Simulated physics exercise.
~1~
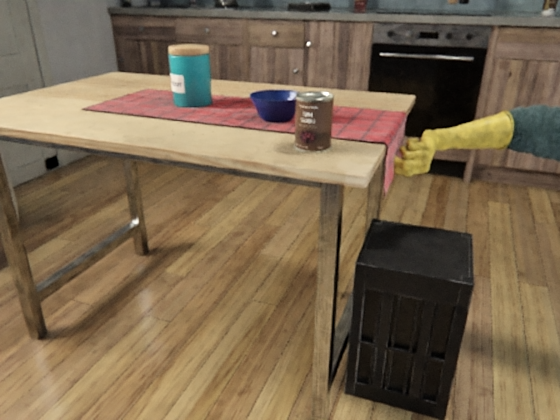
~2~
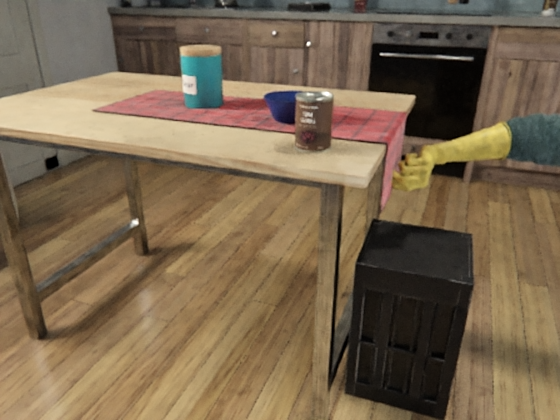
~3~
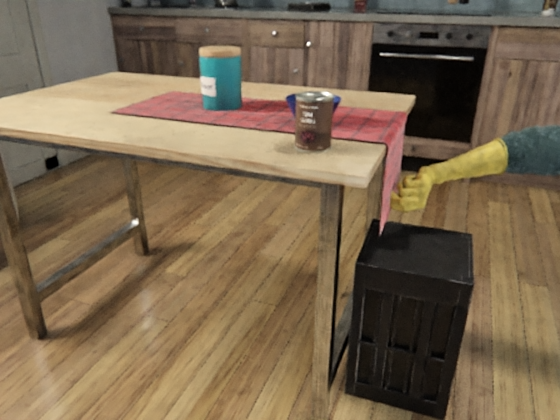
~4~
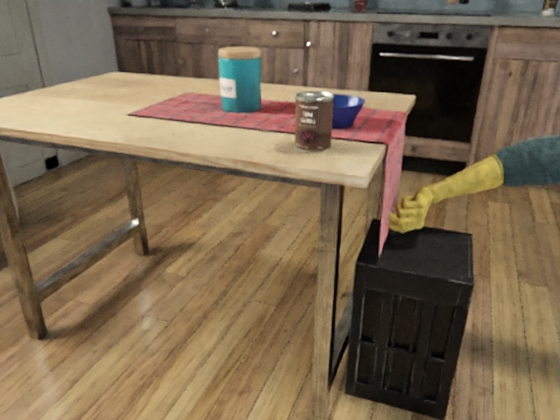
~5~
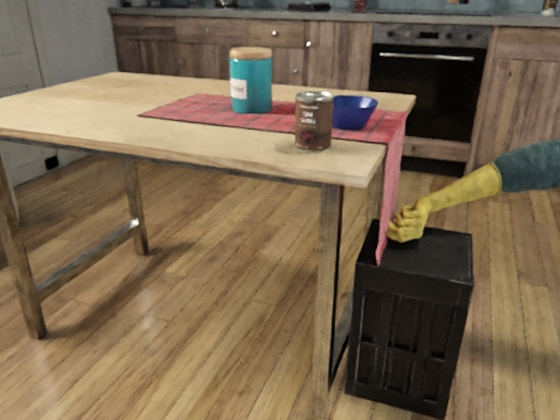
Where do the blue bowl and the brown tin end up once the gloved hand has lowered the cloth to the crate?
Both are still on the table. The blue bowl has been carried to the right but keeps clear of the edge, and the brown tin stays where it was.
